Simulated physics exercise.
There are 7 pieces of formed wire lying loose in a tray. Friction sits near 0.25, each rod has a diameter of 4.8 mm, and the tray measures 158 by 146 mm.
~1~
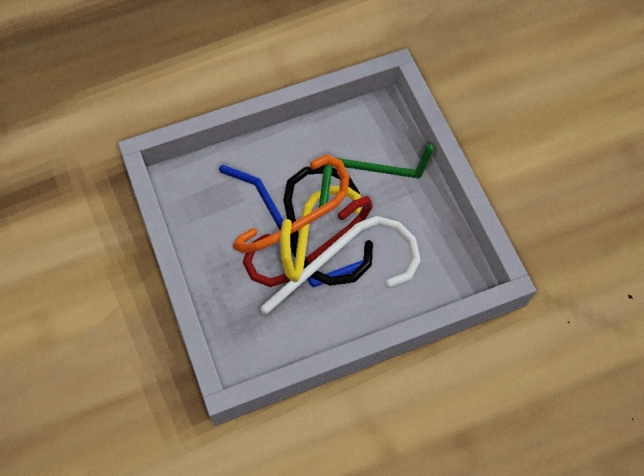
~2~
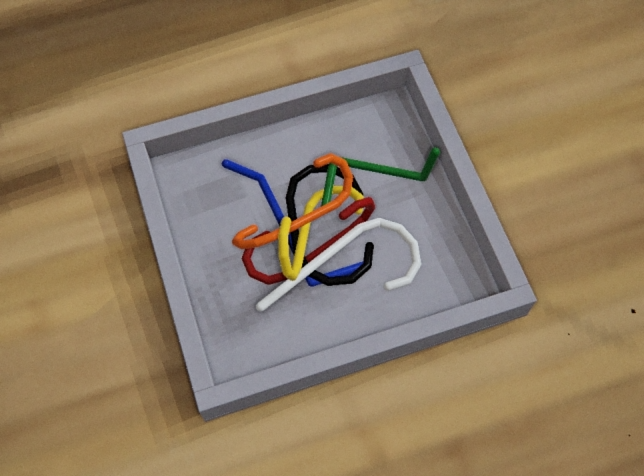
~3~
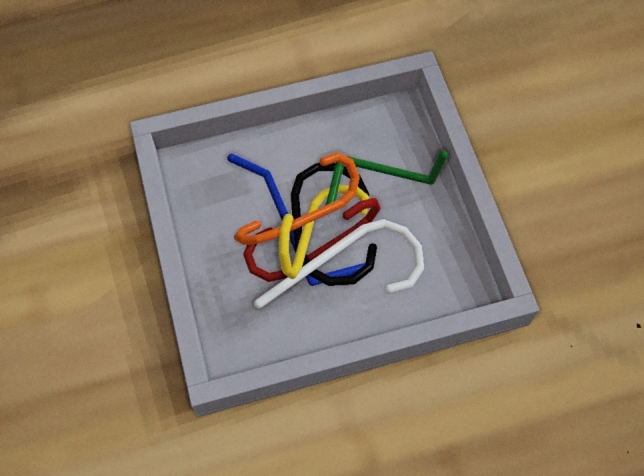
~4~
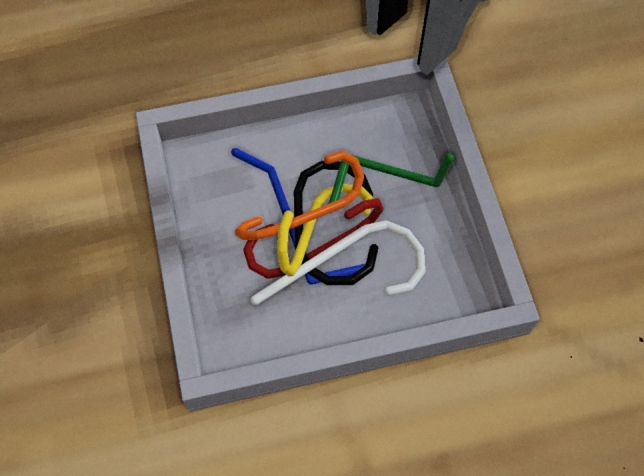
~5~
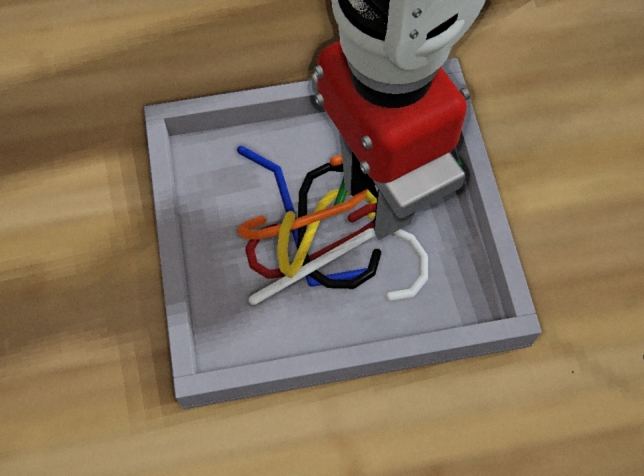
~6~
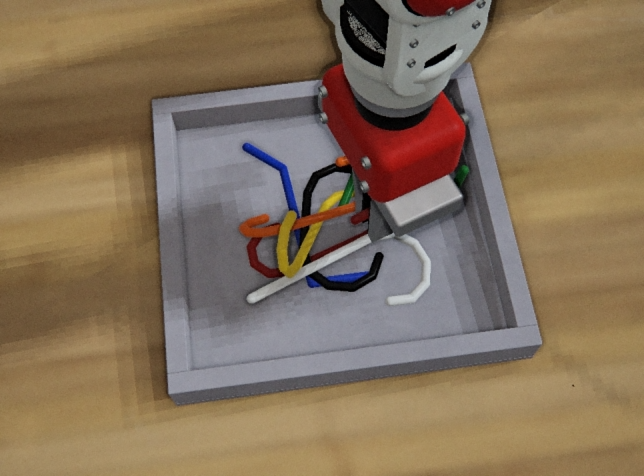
Robotic gripper descending from above into a gray tray of tangled colored wire hooks and cranks, closing on the red hook.
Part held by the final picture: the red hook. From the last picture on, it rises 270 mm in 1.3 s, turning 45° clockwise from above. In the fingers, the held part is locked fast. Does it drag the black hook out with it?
Hitches a ride.
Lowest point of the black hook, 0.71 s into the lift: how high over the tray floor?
Roughly 90 mm.
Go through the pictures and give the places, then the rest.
Fingers out of view, 215 mm above the grip; black hook from (356, 194) to (369, 245), passing over red hook, over blue crank, under yellow hook; red hook from (267, 238) to (342, 216), passing under blue crank, under black hook, under yellow hook, in the first picture.
Fingers out of view, 215 mm above the grip; red hook from (267, 235) to (343, 216), passing under blue crank, under black hook, under yellow hook; orange hook from (254, 229) to (318, 163), passing over red hook, over blue crank, over black hook, in the second picture.
Fingers out of view, 200 mm above the grip; white hook from (389, 289) to (259, 304); blue crank from (366, 267) to (232, 158), passing over red hook, under black hook, under yellow hook, in the third picture.
Fingers (414, 22) 107 mm above the grip; green crank from (449, 158) to (332, 206), passing over black hook, over yellow hook, under orange hook; black hook from (369, 195) to (374, 248), passing over red hook, over blue crank, under yellow hook, in the fourth picture.
Fingers (378, 195) 13 mm above the grip; yellow hook from (370, 214) to (290, 216), passing over red hook, over blue crank, over black hook, in the fifth picture.
Fingers (381, 211) closed on the red hook; black hook from (380, 202) to (379, 256), in the sixth picture.
Then, 0.39 s into the lift, lowest point more than 20 mm over the tray floor, red hook 58 mm.
Then, 0.71 s into the lift, lowest point more than 20 mm over the tray floor, red hook 158 mm, black hook 90 mm.
Then, 1.30 s into the lift, lowest point more than 20 mm over the tray floor, red hook 272 mm, black hook 204 mm.
At rest, hanging red hook 272 mm, black hook 204 mm; the other 5 are down.
